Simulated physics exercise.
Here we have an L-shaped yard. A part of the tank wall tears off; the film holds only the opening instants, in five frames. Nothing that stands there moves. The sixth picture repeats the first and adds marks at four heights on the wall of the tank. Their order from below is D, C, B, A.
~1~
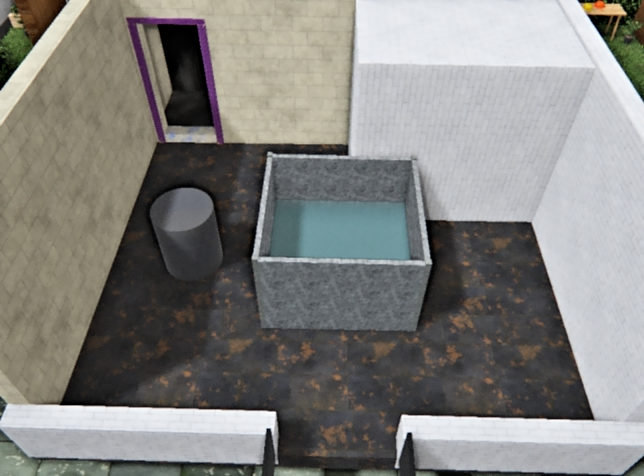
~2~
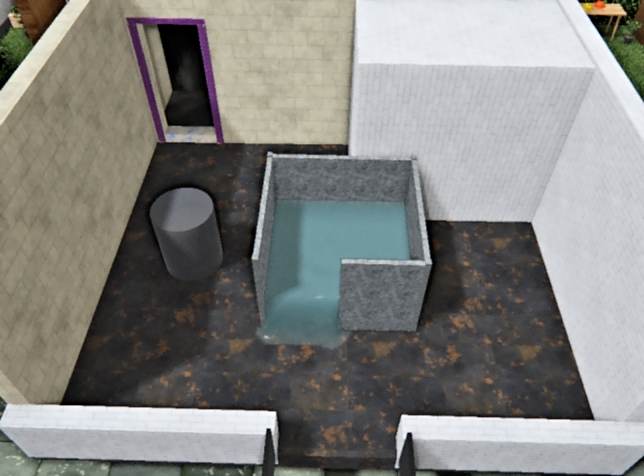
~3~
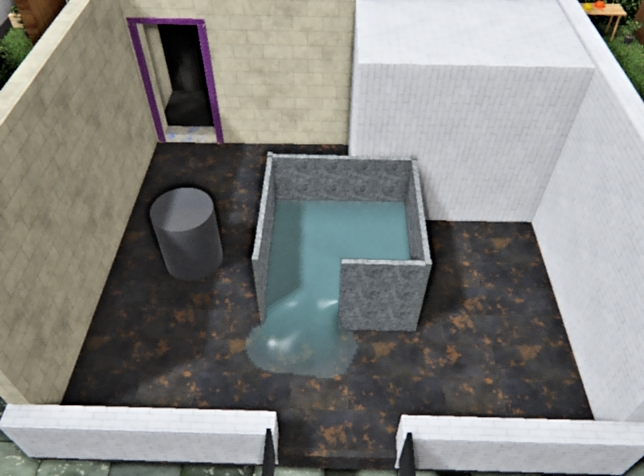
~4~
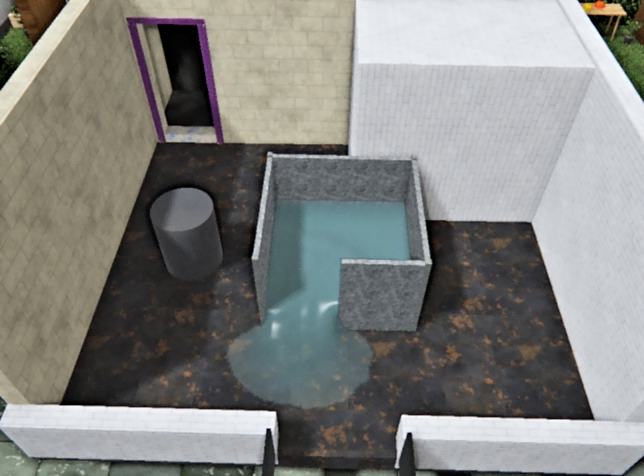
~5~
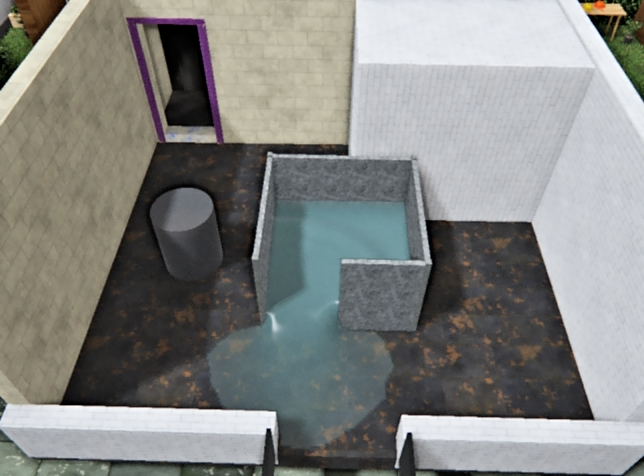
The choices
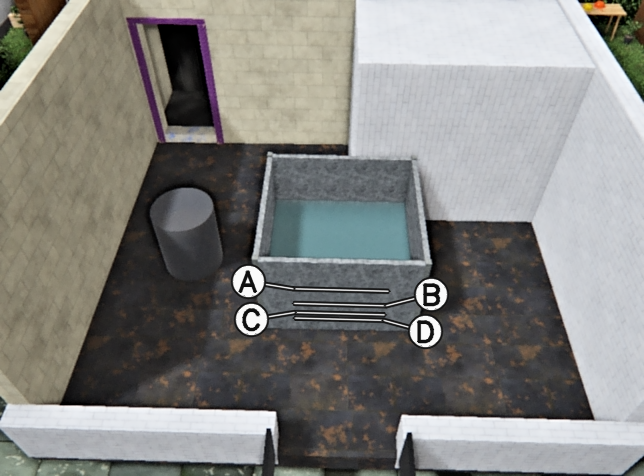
Water lies still in a square grey stone tank in the middle of an L-shaped walled yard, seen from above by a camera that stays fixed. A dark grey cylinder stands to the left, a purple-framed doorway opens behind it, and white walls flank the right and front gap. The tank's front left section disappears, and water pours out, spreading forward across the dark, rust-flecked floor in a widening pool.
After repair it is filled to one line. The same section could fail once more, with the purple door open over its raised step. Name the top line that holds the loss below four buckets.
Choose A.
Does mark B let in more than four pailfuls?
No.
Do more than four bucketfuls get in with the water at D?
No.
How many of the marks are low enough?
All of the four.
On the marked copy, A at (340, 290); B at (340, 304); C at (339, 313); D at (339, 319); from the bottom up D, C, B, A.
If A is chosen, a bucket or two gets in.
If B is chosen, nothing gets over.
If C is chosen, nothing gets over.
If D is chosen, nothing gets over.
